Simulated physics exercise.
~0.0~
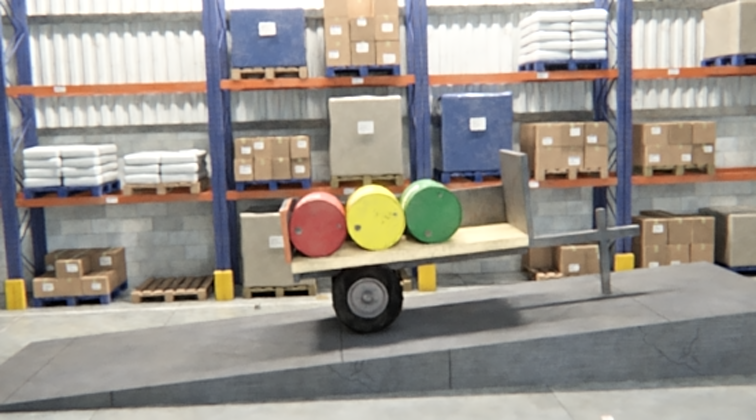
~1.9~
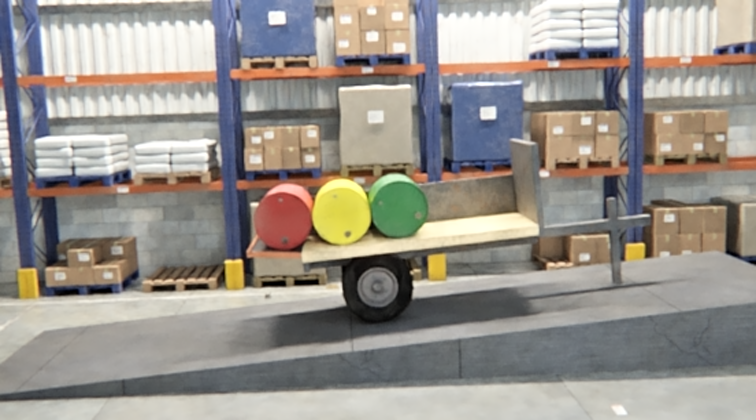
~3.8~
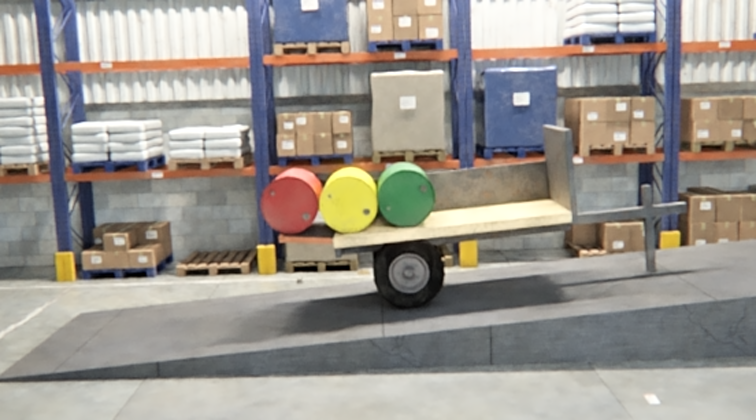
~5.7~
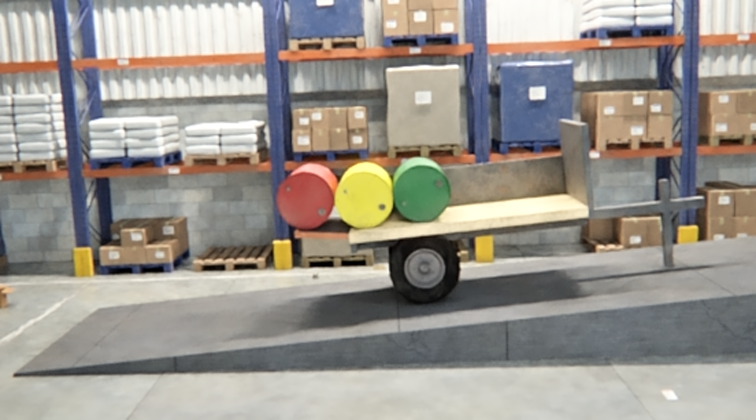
To begin with, a flat trailer stands on a concrete ramp that slopes down to the left in a warehouse, with red, yellow and green drums lying side by side on its wooden bed near the rear. The tailgate at the left end drops open. The three drums then roll a short way left together, the red one leading onto the lowered gate. As the view shifts, they slow and stay bunched closely together. Finally the red drum rests on the gate, with yellow and green still on the bed behind it, and none falls to the ground.
